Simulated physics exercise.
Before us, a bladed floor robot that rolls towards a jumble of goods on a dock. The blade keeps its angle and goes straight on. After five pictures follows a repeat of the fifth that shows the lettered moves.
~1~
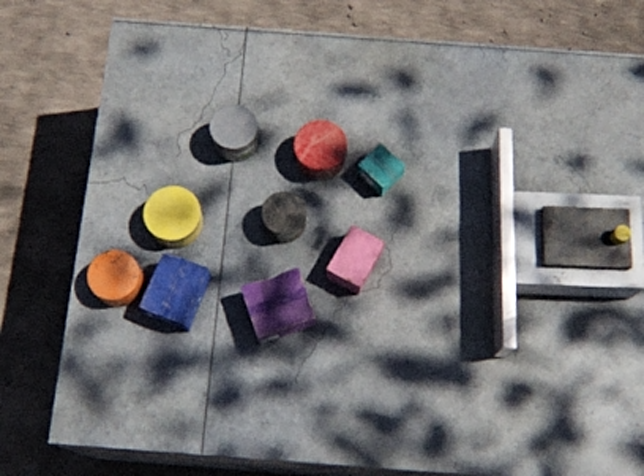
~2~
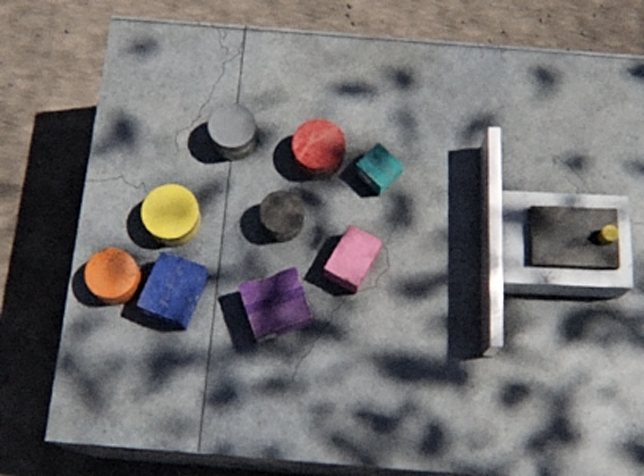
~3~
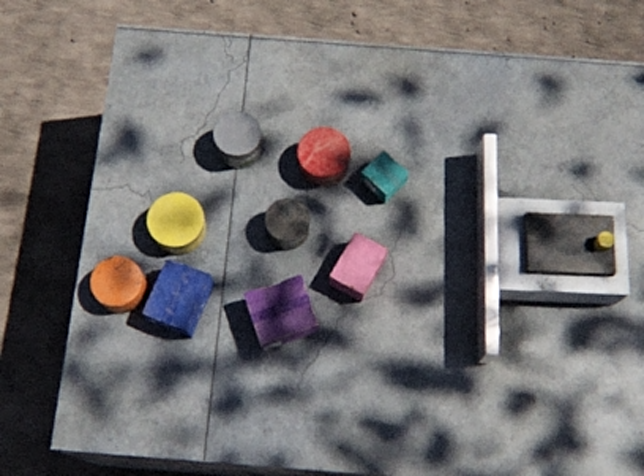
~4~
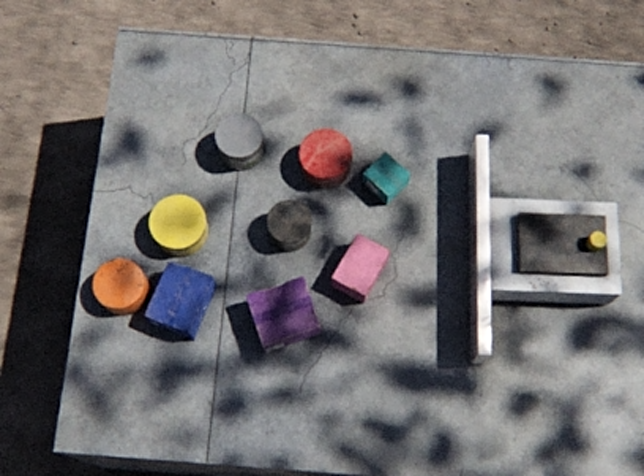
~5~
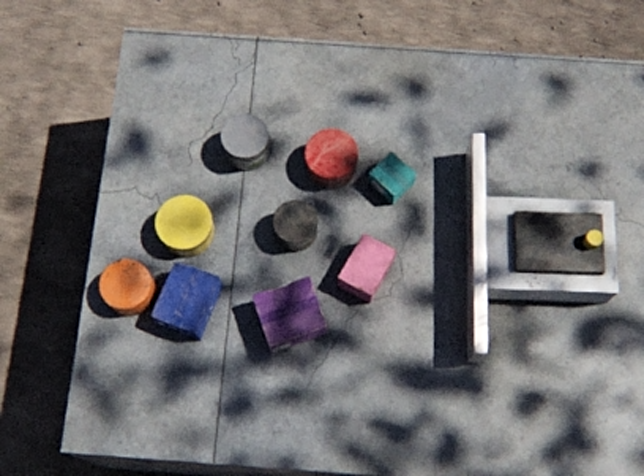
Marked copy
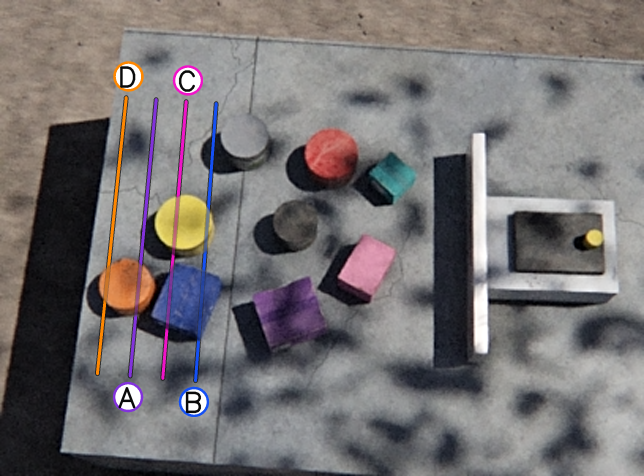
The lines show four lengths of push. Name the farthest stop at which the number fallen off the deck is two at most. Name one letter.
No farther than C.
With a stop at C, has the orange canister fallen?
Yes.
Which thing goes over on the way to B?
The orange canister.
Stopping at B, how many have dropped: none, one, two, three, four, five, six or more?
One.
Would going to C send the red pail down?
No.
On the marked copy, A at (144, 231); B at (206, 236); C at (175, 234); D at (112, 229).
With C. Early on, robot (440, 234); red pail (307, 153); turquoise parcel (341, 185).
Further on, robot (330, 227); grey pail (185, 137); blue box (172, 299).
At the end, robot (245, 221); orange canister over the edge; grey pail over the edge; two fallen.
As for the rest, A drops four; B is within the limit but short; D drops eight.
